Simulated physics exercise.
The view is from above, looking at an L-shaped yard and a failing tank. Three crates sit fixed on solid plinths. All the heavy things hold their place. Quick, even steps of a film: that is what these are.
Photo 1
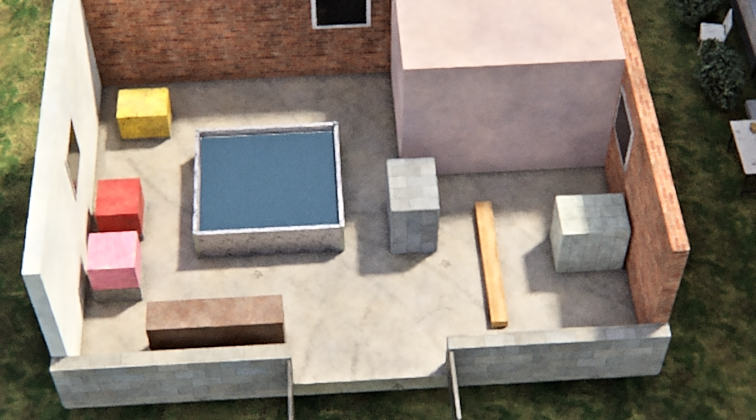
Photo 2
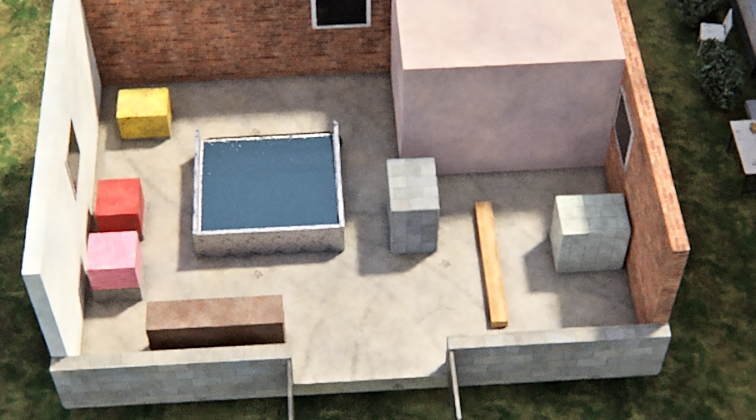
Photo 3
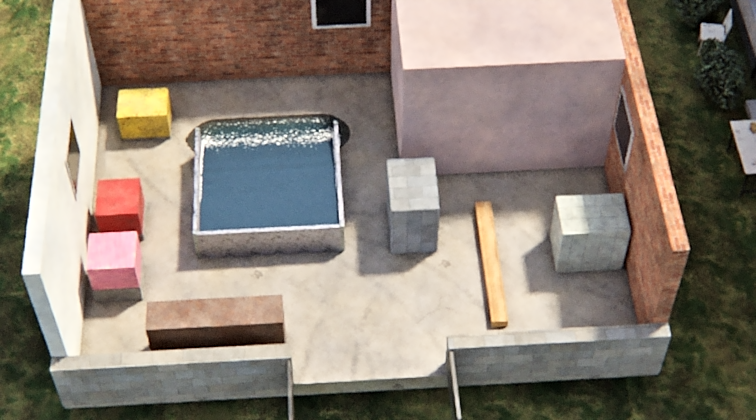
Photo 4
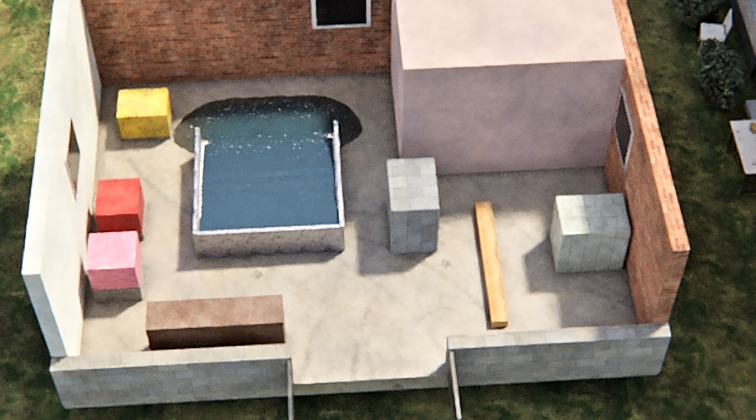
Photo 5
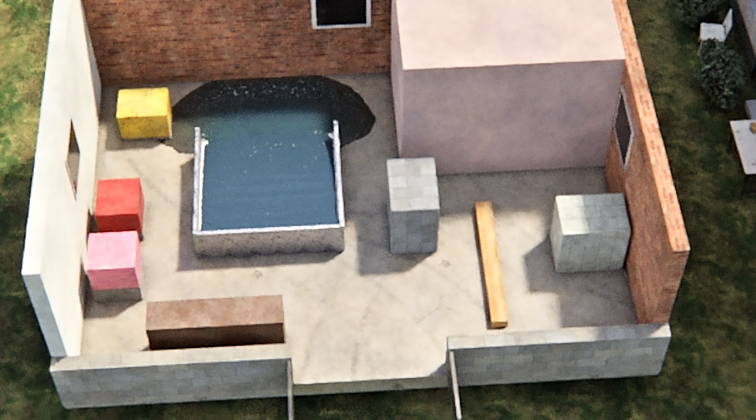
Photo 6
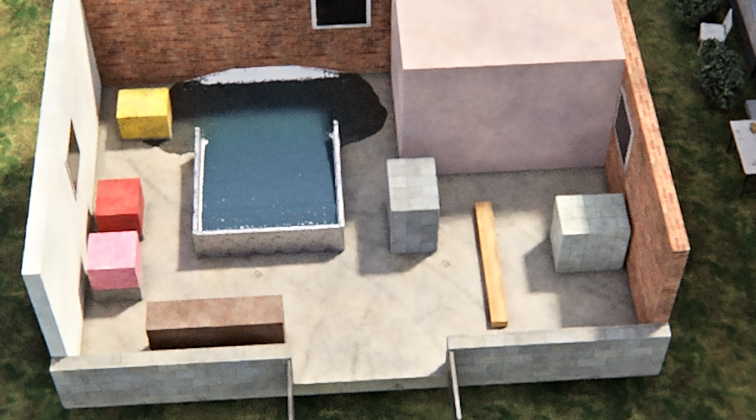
Water pouring out the far side of a raised rectangular tank, spreading across the walled yard's floor to the brick wall behind.
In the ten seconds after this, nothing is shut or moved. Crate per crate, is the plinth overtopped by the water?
Red crate - overtopped, pink crate - not overtopped, yellow crate - overtopped.
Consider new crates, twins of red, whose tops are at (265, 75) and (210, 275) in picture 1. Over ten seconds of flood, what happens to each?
Result, in sequence: Is inundated, is missed.
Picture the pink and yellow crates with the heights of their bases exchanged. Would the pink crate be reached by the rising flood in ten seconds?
Verdict on pink crate: It gets flooded.
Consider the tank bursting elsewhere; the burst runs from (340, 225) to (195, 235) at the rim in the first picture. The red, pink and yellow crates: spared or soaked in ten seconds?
Red: Clear, pink: Clear, yellow: Flooded.
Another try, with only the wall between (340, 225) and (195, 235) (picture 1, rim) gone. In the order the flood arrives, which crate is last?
My answer: The yellow one.
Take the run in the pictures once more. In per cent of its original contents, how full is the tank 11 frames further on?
I'd say some 36 %.
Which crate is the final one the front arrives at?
That is the crate marked pink.
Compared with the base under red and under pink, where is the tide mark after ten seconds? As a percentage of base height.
I'd put it at some 150 % for one and some 30 % for the other, in that order.
A moment on, water covers 15 % of the floor; the red crate not reached, the pink crate not reached, the yellow crate water round its plinth.
Next, water covers 20 % of the floor; the red crate not reached, the pink crate not reached, the yellow crate water round its plinth.
Then, water covers 40 % of the floor; the red crate water round its plinth, the pink crate water round its plinth, the yellow crate water round its plinth.
Later, water covers 70 % of the floor; the red crate water round its plinth, the pink crate water round its plinth, the yellow crate water round its plinth.
In the end, water covers 85 % of the floor; the red crate was topped, the pink crate stayed above the water, the yellow crate was topped.
